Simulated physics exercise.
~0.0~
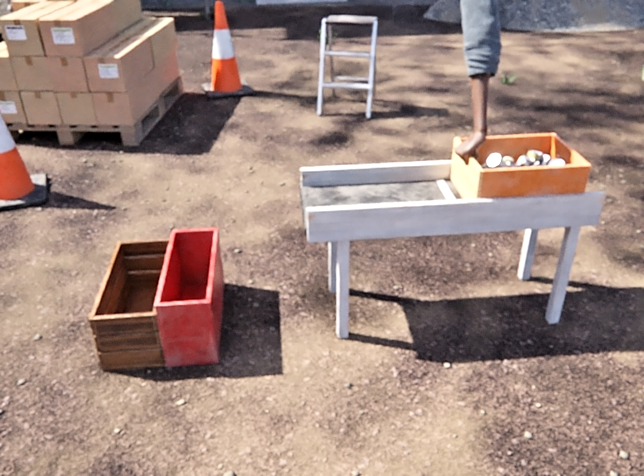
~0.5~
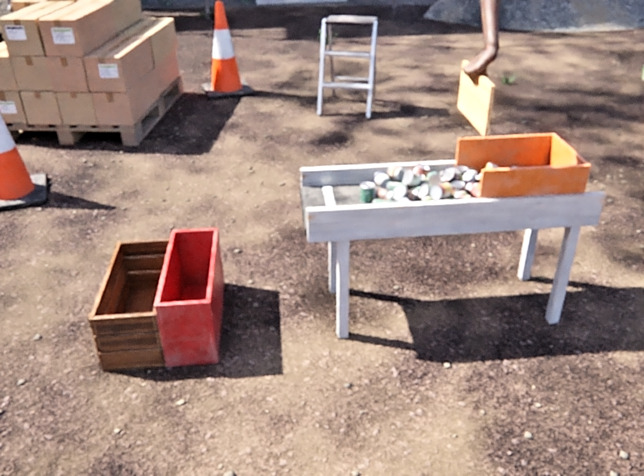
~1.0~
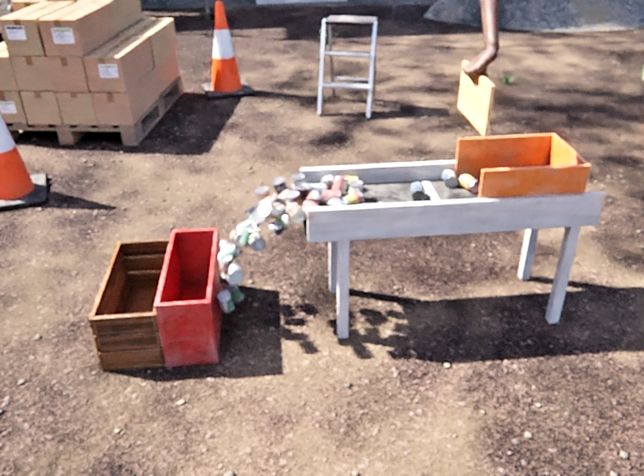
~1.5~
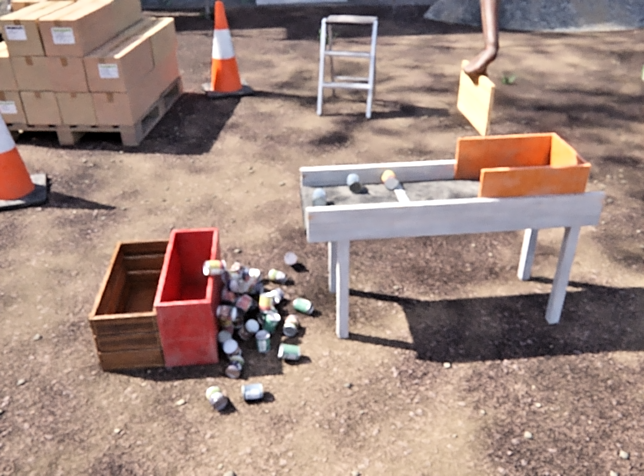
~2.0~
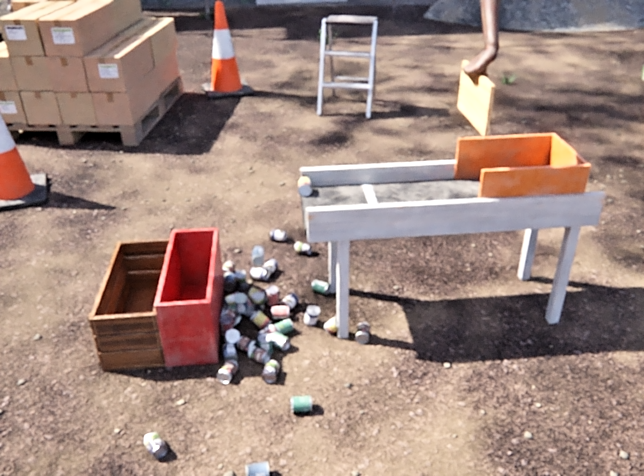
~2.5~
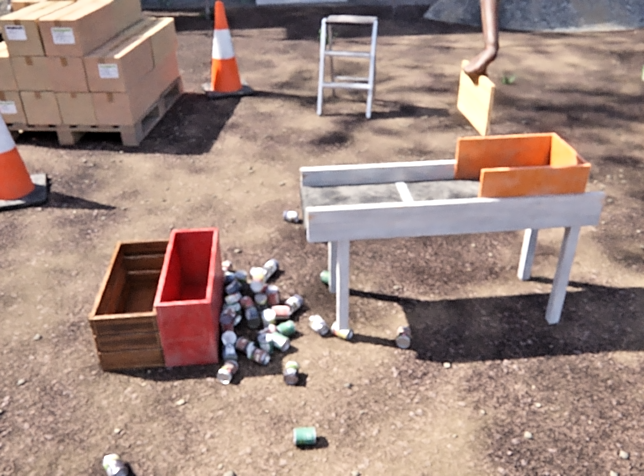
We see a hand lift the gate of an orange pen, letting small tins ride a belt to the left and spill off its end. They drop short of the red tub and wooden box, scattering on the dirt, and both containers remain empty.
